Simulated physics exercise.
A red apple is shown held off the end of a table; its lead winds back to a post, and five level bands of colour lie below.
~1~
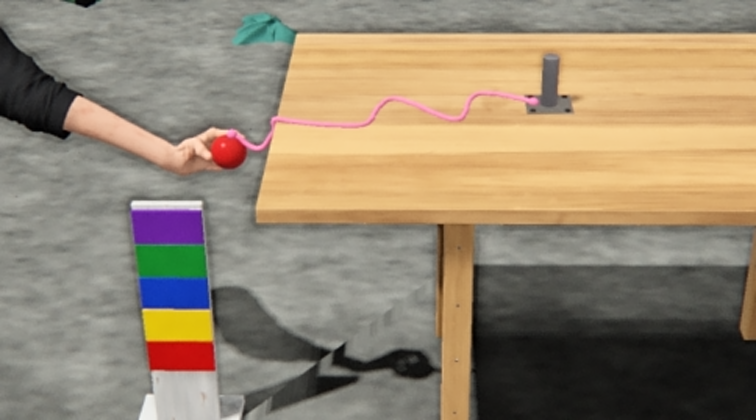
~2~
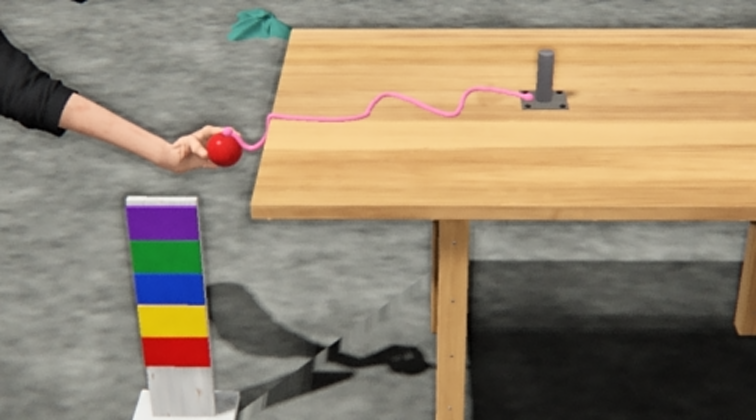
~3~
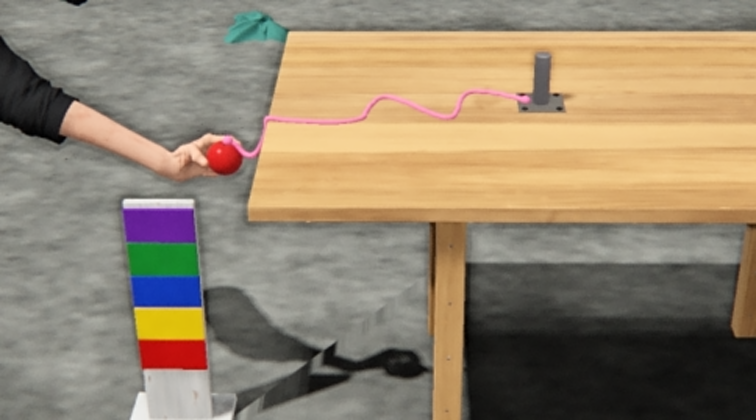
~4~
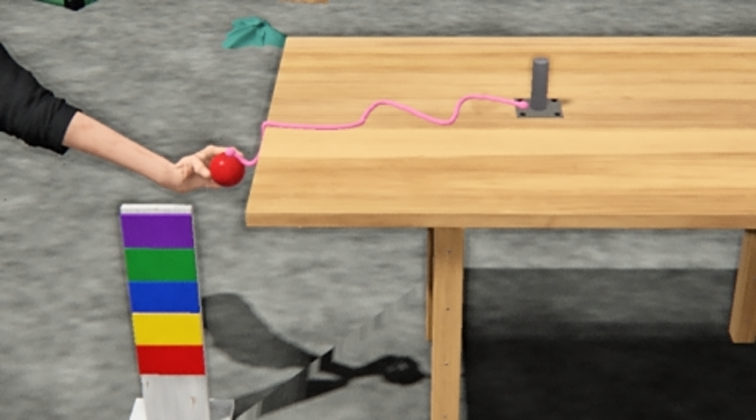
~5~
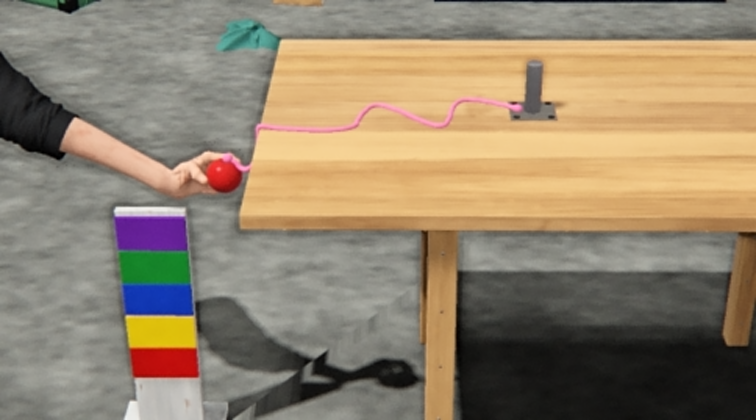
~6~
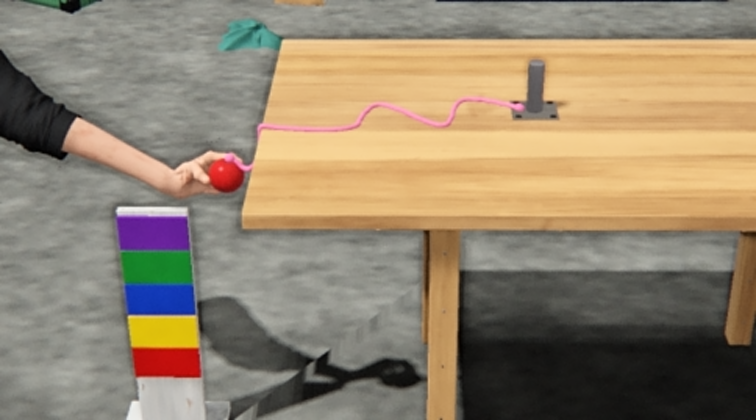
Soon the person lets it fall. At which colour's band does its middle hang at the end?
The blue band.
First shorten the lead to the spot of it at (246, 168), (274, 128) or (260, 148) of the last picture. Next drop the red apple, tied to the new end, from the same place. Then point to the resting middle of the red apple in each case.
First (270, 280), then (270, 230), then (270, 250).
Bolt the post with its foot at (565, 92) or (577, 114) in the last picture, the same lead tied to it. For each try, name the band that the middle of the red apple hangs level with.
Try one - green; try two - green.
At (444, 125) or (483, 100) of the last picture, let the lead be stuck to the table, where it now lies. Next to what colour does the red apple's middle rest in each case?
First try green, second try blue.
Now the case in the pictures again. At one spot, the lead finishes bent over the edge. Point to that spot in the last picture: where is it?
(359, 121).
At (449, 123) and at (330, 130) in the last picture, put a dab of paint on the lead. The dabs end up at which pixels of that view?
They finish at (400, 114) and (265, 160) respectively.
A little later, apple near (236, 273); level with green.
Next, apple near (289, 289); level with blue.
Later still, apple near (263, 298); level with blue.
When it is over, apple near (272, 298); level with blue. Its centre hangs level with the blue band.
